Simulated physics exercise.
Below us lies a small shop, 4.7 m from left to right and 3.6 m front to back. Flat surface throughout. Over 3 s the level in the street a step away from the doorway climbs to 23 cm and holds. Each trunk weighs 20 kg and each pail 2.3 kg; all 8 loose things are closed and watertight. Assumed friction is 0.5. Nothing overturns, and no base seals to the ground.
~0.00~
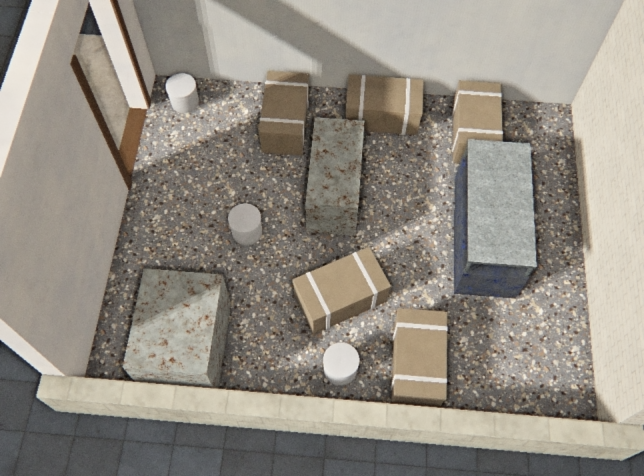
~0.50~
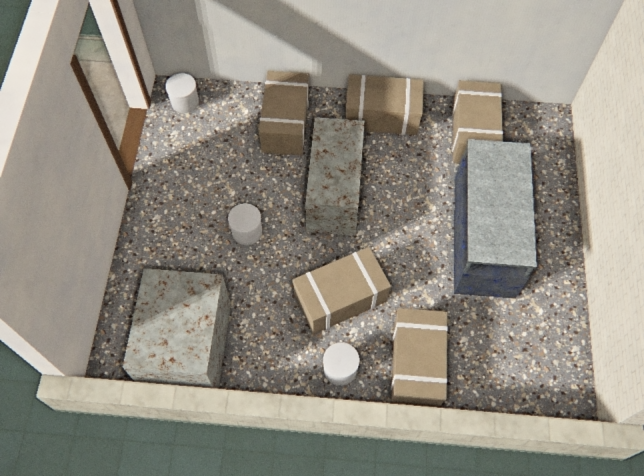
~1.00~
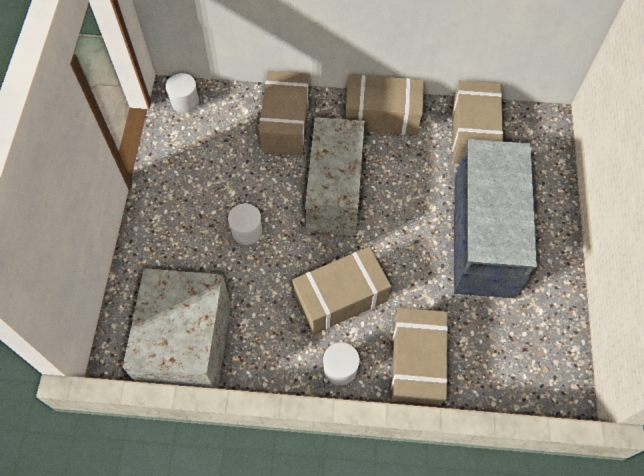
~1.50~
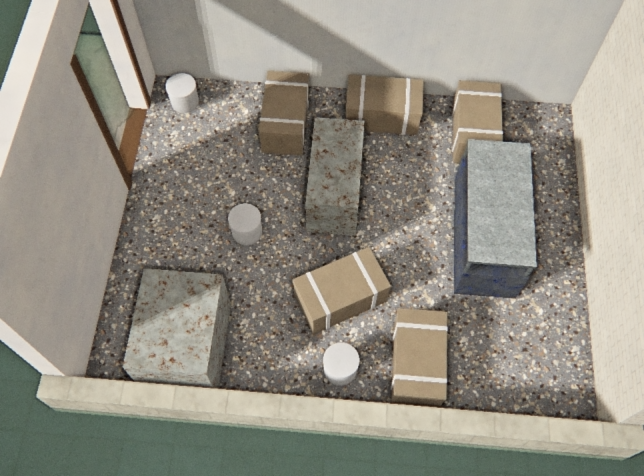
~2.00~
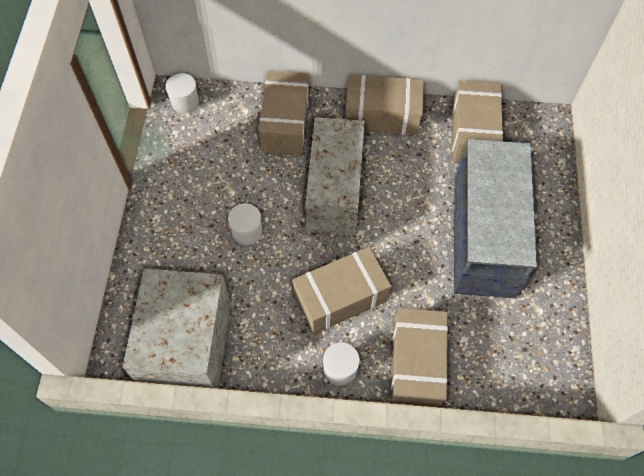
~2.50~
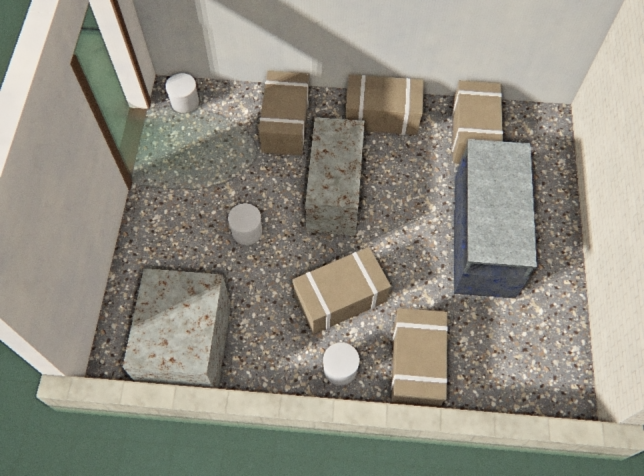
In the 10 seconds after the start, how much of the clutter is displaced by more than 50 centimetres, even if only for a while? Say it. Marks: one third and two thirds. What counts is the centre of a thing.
It ends up in the highest band.
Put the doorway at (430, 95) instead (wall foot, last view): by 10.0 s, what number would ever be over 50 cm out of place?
The count would be 4.
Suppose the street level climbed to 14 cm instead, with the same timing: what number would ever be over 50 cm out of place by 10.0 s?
In that case 3 of them.
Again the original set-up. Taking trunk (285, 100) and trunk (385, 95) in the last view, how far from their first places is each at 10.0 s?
One is off by 150 cm, the other by 140 cm, in the order asked.
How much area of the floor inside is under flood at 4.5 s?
Wet area: Approx. 6.0 m2.
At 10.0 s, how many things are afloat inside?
It comes to 8 of them.
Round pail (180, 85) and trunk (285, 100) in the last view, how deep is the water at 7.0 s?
Close to 6 and 7 centimetres.
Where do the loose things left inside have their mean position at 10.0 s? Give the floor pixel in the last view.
Close to pixel (477, 253).
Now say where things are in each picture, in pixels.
In the first frame, a trunk at (480, 112) rests on the ground; a pail at (244, 218) rests on the ground; water covers 0.0 m2; 0 of 8 have shifted.
In the second frame, a trunk at (480, 112), on the bottom; a pail at (244, 218) rests on the ground; water covers 0.0 m2; 0 of 8 have shifted.
In the third frame, a trunk at (480, 112) rests on the ground; a pail at (244, 218), on the bottom; water covers 0.0 m2; 0 of 8 have shifted.
In the fourth frame, a trunk at (480, 112), on the bottom; a pail at (244, 218) rests on the ground; 0.0 m2 under water; 0 of 8 have shifted.
In the fifth frame, a trunk at (480, 112) rests on the ground; a pail at (244, 218) rests on the ground; water covers 0.2 m2; 0 of 8 have shifted.
In the sixth frame, a trunk at (480, 112) rests on the ground; a pail at (244, 218), on the bottom; 1.0 m2 under water; 0 of 8 have shifted.
After 3.5 s 0 of 8 are over 50 cm from their spots; 0 afloat.
After 4.5 s 1 of 8 are over 50 cm from their spots; 3 afloat.
After 7.0 s 4 of 8 are over 50 cm from their spots; 4 afloat.
After 10.0 s 8 of 8 are over 50 cm from their spots, and 8 have been at some point; 8 afloat.
